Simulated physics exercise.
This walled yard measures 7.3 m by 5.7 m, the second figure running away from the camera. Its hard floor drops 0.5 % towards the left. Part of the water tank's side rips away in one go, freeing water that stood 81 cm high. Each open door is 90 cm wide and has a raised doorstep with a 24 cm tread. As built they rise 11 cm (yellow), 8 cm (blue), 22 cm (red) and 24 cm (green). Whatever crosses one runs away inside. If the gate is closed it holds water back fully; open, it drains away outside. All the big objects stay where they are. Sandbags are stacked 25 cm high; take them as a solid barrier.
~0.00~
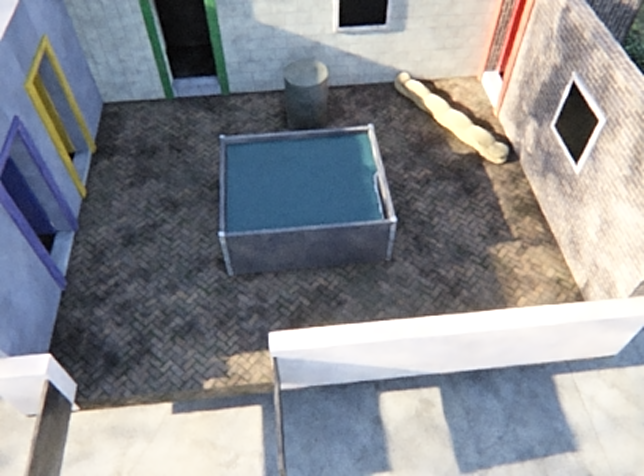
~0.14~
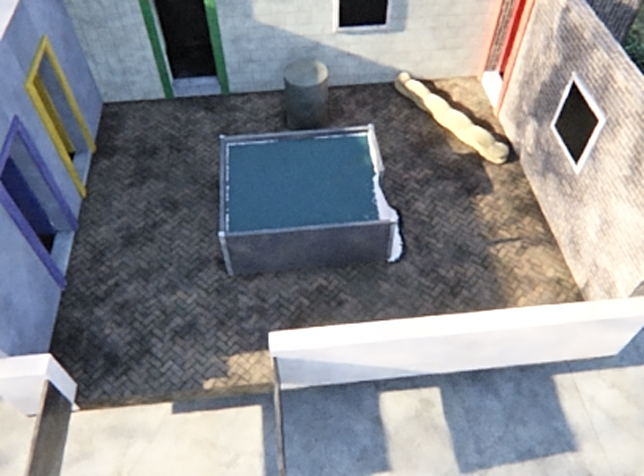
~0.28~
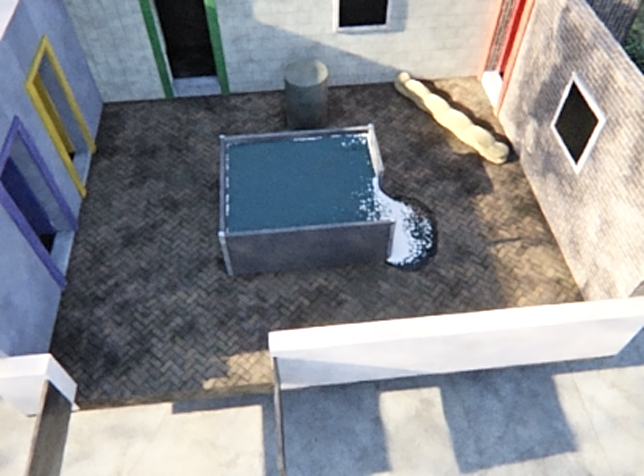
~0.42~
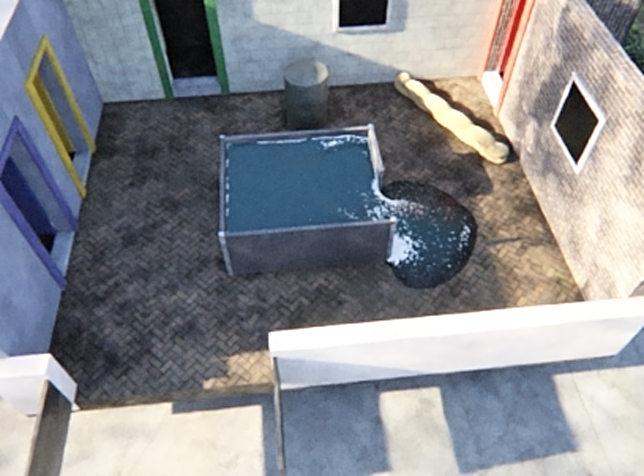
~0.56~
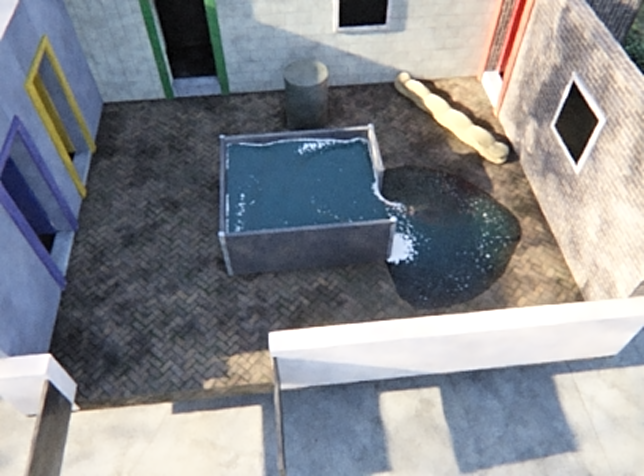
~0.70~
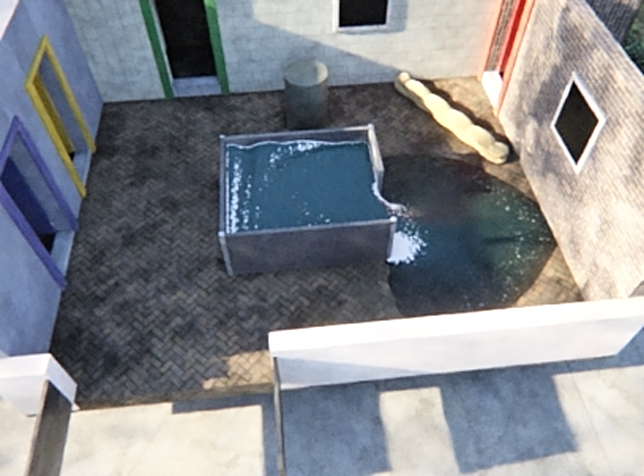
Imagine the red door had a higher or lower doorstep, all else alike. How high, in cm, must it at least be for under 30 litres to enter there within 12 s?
At least 10 cm or so.
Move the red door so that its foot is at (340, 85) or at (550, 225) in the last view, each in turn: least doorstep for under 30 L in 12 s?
About 11.0 and 30 cm.
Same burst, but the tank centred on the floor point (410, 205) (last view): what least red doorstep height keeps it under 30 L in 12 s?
Some 19 cm.
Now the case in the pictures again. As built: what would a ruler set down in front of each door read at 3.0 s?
Depths in cm: Yellow 0, blue 0, red 3, green 0.
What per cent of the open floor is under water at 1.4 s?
About 20 per cent.
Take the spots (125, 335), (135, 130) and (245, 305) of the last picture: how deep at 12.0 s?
Roughly 8, 11 and 6 cm, in turn.
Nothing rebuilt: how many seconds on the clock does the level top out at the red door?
At about 5.0 s.
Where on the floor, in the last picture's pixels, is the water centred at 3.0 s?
Around (398, 223).
After 1.4 s water covers 20 % of the floor, deepest (51 cm) near (593, 331); it has not reached the red door.
After 3.0 s water covers 35 % of the floor, deepest (31 cm) near (503, 240); 3 cm at the red door, 0 litres in over its 22 cm doorstep.
After 12.0 s water covers 95 % of the floor, deepest (14 cm) near (477, 79); 13 cm at the red door, 0 litres in over its 22 cm doorstep.
At the red door as built, the water arrived by 1.9 s and peaked near 15 cm at 5.0 s.
With a doorstep of 8.5 cm, 54 litres would have come in within the 12 s; with 12 cm, 9 litres. So under 30 litres takes about 10 cm.
